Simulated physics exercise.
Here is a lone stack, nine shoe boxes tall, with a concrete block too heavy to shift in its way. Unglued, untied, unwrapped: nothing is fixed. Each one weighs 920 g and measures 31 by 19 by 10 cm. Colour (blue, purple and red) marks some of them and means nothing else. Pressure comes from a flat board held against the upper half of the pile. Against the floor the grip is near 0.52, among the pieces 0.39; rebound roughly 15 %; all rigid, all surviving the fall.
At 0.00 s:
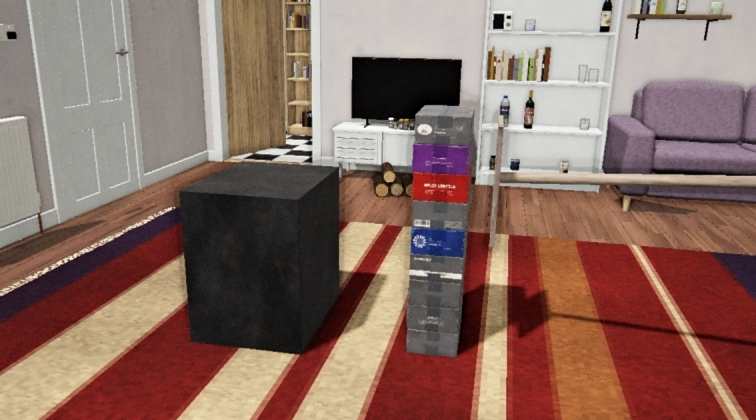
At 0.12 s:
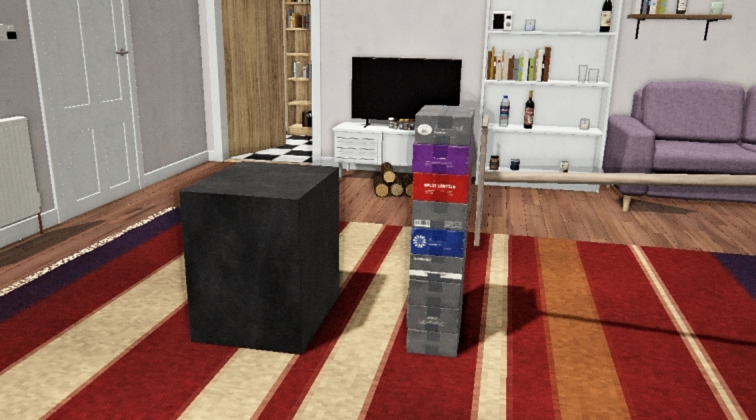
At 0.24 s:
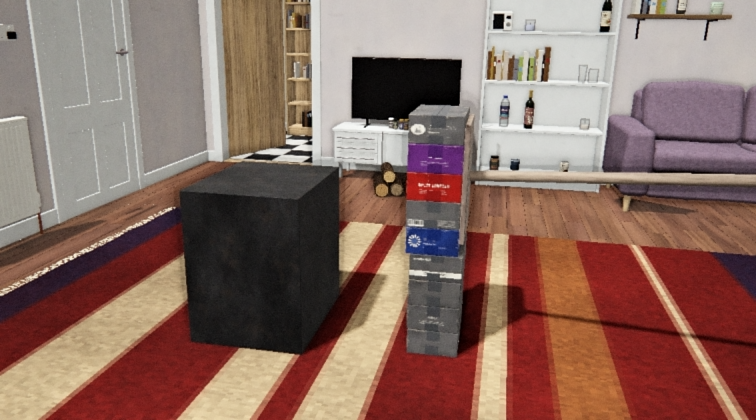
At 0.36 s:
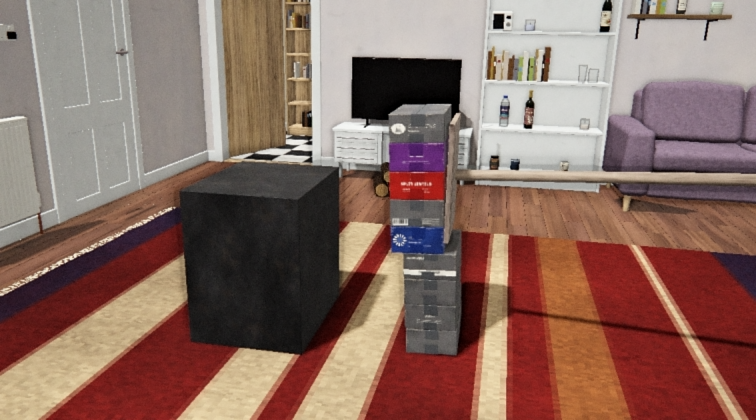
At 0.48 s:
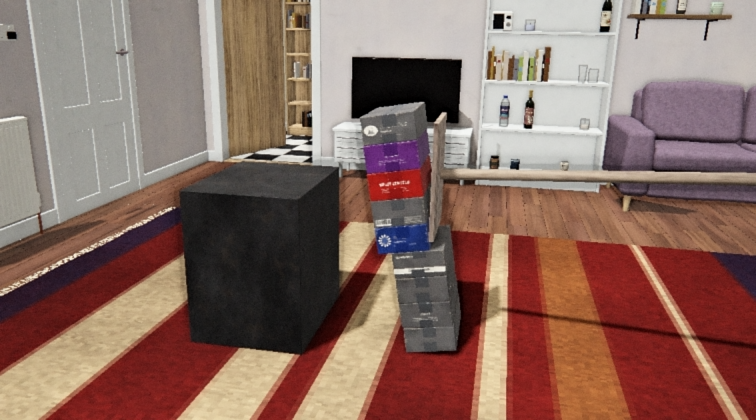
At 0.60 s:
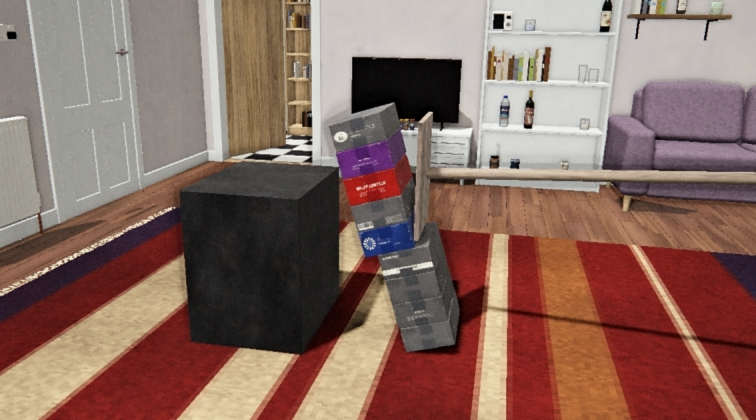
A large dark block stands on a red, cream and orange striped rug in a living room, seen from slightly above, with a television, shelves and a purple sofa behind. To its right rises a narrow stack of mostly grey boxes, with purple, red and blue ones among them. From the right, a pole-mounted board moves left, pushes the upper boxes sideways, and tilts the stack toward the block.
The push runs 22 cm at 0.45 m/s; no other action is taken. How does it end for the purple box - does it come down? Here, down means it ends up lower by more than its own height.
The purple box stays in position.
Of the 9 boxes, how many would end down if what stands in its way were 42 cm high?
Count at the end: 3.
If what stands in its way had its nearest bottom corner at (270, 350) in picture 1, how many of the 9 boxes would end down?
That would give 5.
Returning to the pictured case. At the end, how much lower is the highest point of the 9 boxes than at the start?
Lower by close to 12 cm.
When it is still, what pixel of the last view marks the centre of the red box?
Look near (347, 185) in the final frame.
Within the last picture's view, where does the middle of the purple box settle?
Roughly at (334, 161).
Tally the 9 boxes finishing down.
The total is 1.
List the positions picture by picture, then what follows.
In the first picture (pixels give the middle of a visible side), board (498, 172) 9 cm short; purple box (440, 160); red box (440, 188); blue box (437, 243); none has stirred.
The second picture shows board (482, 171) 36 mm short; purple box (440, 160).
The third picture shows board (466, 170) 18 mm in; purple box (435, 159) 19 mm from its place; red box (434, 188) 22 mm from its place; movement in 5 of them.
The fourth picture shows board (450, 169) 7 cm in; purple box (416, 158) 3° from how it stood; red box (416, 186) 3° from how it stood; steepest lean 3°, the box at (416, 128); movement in 9 of them.
The fifth picture shows board (434, 168) 13 cm in; purple box (391, 158) 9° from how it stood; red box (395, 186) 9° from how it stood; steepest lean 9°, the box at (388, 129); movement in 9 of them.
The sixth picture shows board (419, 167) 18 cm in; purple box (364, 161) 17° from how it stood; red box (372, 188) 17° from how it stood; blue box (386, 241) 17° from how it stood; steepest lean 17°, the box at (357, 133); movement in 9 of them.
After 0.66 s, none of the 9 boxes down, 9 disturbed; purple box 21° from how it stood, 33 mm lower; red box 21° from how it stood.
After 0.70 s, none of the 9 boxes down, 9 disturbed; purple box 24° from how it stood, 47 mm lower; red box 24° from how it stood, 39 mm lower.
After 0.78 s, none of the 9 boxes down, 9 disturbed; purple box 34° from how it stood, 59 mm lower; blue box 31° from how it stood, 41 mm lower.
After 1.06 s, 1 of the 9 boxes down; purple box 34° from how it stood, 6 cm lower; blue box 34° from how it stood, 57 mm lower.
In the end (1.8 s), 1 of the 9 boxes down; purple box 34° from how it stood, 6 cm lower; blue box 34° from how it stood, 57 mm lower; red box 34° from how it stood, 48 mm lower. From the last view, middles, purple box near (334, 161), blue box near (359, 237).
